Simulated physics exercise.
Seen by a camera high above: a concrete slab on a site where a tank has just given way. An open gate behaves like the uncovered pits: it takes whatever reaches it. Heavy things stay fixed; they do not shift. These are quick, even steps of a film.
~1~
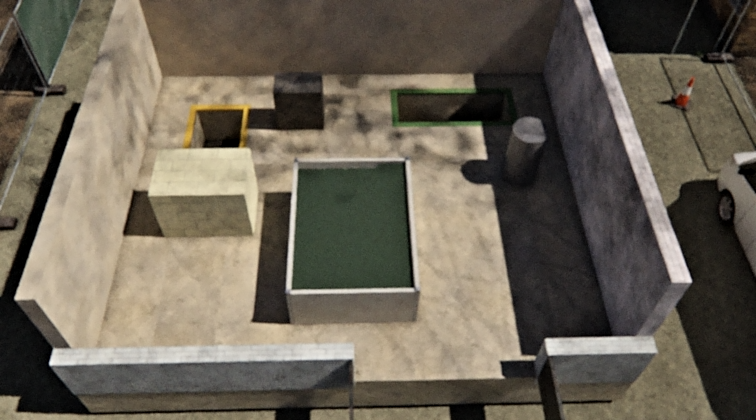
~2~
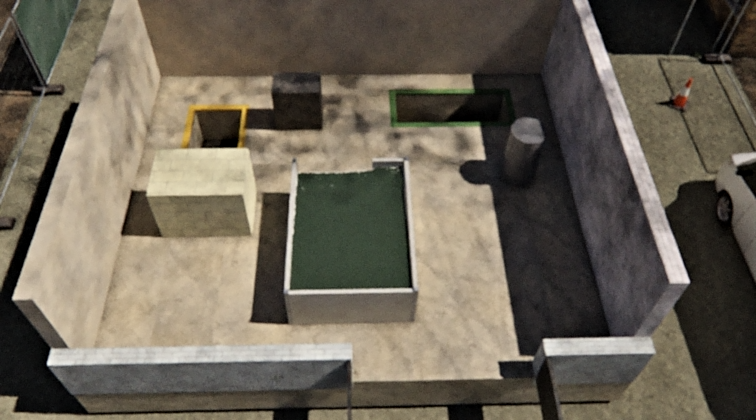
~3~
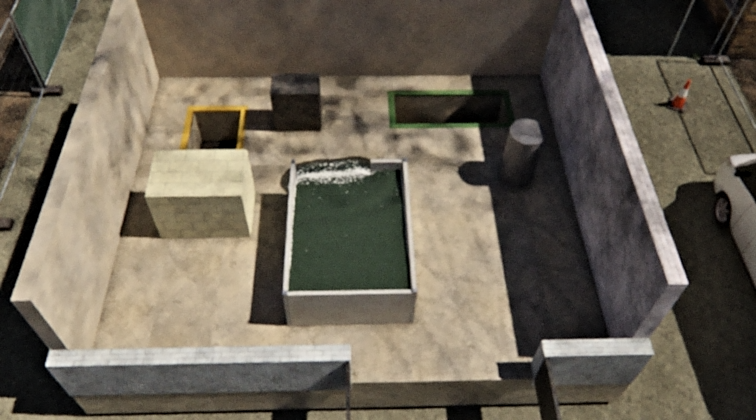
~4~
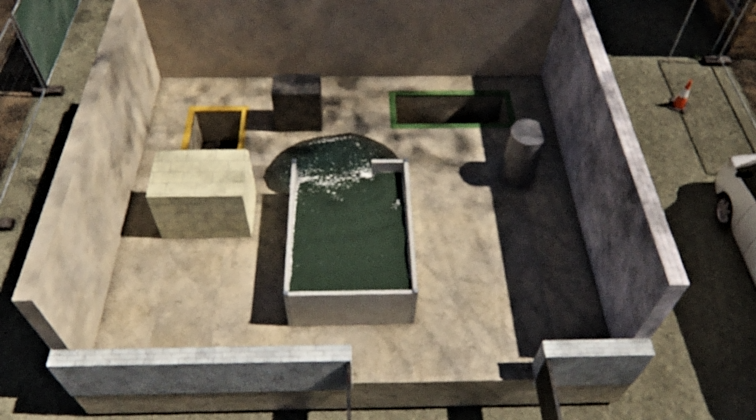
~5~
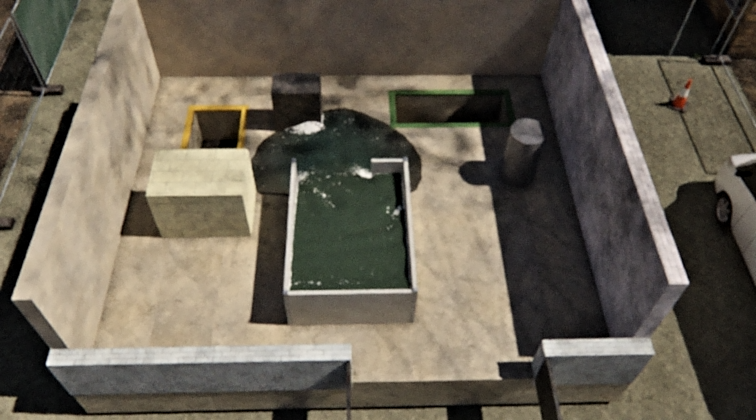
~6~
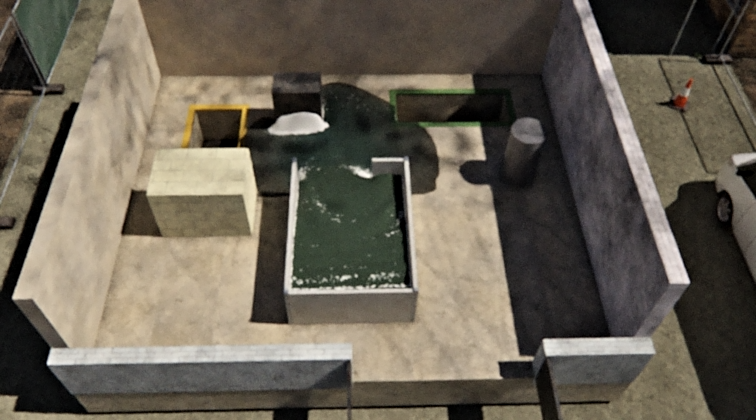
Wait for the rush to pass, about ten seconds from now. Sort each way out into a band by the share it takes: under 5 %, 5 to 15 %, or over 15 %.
Shares: The gate takes under 5 %; the green pit takes over 15 %; the yellow pit takes over 15 %.
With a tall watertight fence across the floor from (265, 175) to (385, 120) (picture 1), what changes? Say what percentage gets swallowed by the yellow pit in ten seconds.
Result, yellow pit: Some 6 percent of the total.
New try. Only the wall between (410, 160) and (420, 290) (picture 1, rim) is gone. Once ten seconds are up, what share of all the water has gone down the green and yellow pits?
Green about 35 %, yellow about 2 %.
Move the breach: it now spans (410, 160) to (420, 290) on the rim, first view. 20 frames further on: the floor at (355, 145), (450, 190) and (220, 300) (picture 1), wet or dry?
The first would be still unwetted, the second drenched and the third still unwetted.
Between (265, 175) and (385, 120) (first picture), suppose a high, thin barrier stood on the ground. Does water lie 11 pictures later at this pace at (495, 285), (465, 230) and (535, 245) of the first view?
Running through them in order, the first comes out free from flooding, the second free from flooding and the last free from flooding.
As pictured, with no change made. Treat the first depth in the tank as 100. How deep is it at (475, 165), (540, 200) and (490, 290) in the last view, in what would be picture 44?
Respectively near 2, 2 and 0 per cent.
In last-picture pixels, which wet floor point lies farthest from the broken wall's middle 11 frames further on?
My best guess is about (523, 78).
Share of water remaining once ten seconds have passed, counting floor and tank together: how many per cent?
I'd estimate close to 30 per cent.
A moment on, water covers 20 % of the floor; the gate 0 %, the green pit 2 %, the yellow pit 3 %.
Next, water covers 25 % of the floor; the gate 0 %, the green pit 6 %, the yellow pit 10 %.
Then, water covers 35 % of the floor; the gate 0 %, the green pit 14 %, the yellow pit 20 %.
Later, water covers 50 % of the floor; the gate 0 %, the green pit 24 %, the yellow pit 30 %.
In the end, water covers 60 % of the floor; the gate 0 %, the green pit 31 %, the yellow pit 38 %.
